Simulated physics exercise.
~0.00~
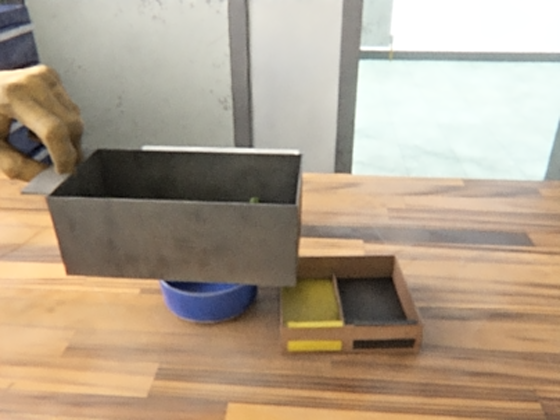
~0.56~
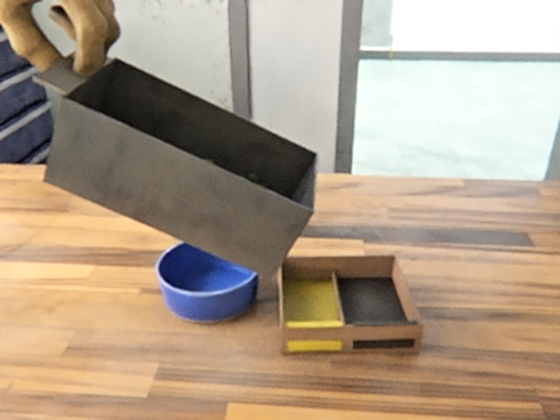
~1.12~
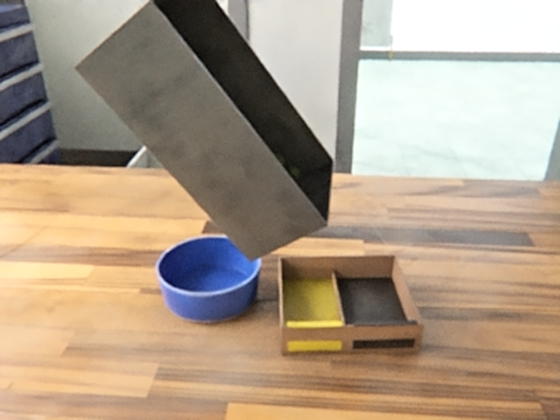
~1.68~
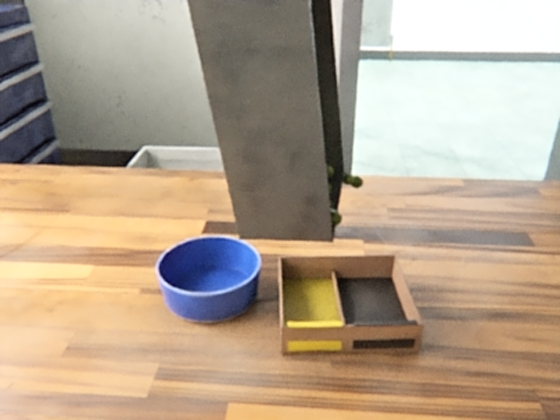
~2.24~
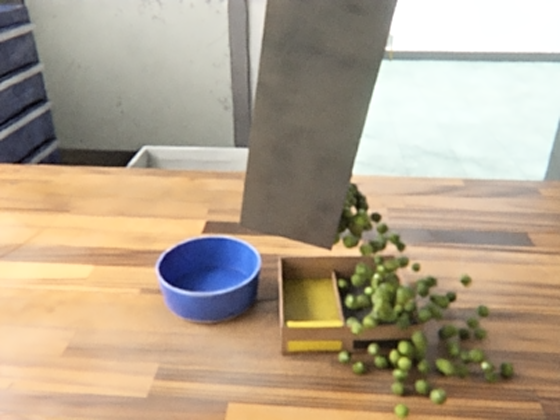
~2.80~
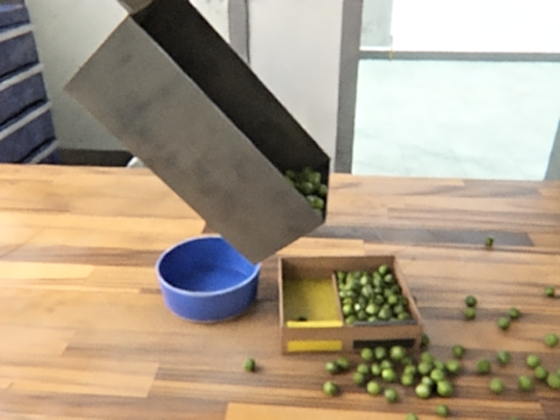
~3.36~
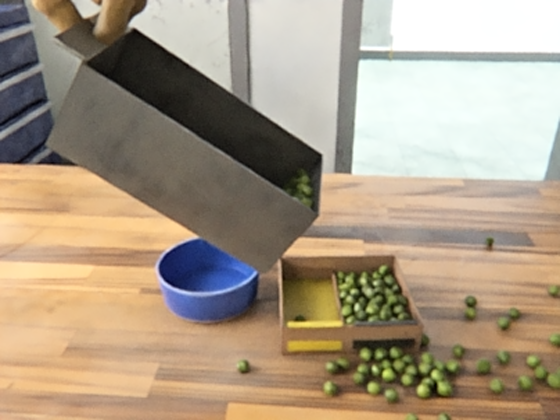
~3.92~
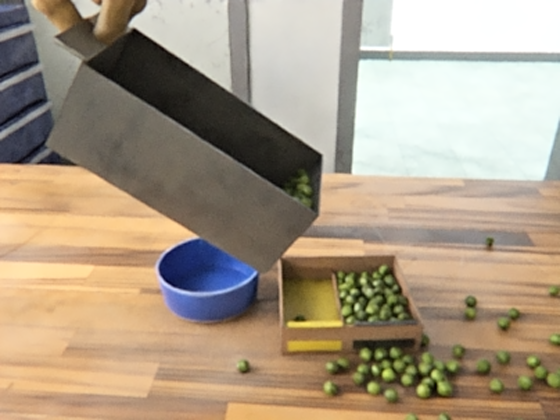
At the start, a hand at the left holds a long gray metal box level above a wooden table, where a blue dish sits beside a small tray with a yellow section and a black section. The box tips steadily down to the right until it is nearly upright, and a few green olives appear at its lower edge. As it tilts slightly past vertical, a stream of olives pours over the black section and onto the table. The box then swings back partway and stops, still slanted. Olives fill the black section, others lie scattered on the table mostly to the right, and some remain in the box, while the blue dish looks empty.
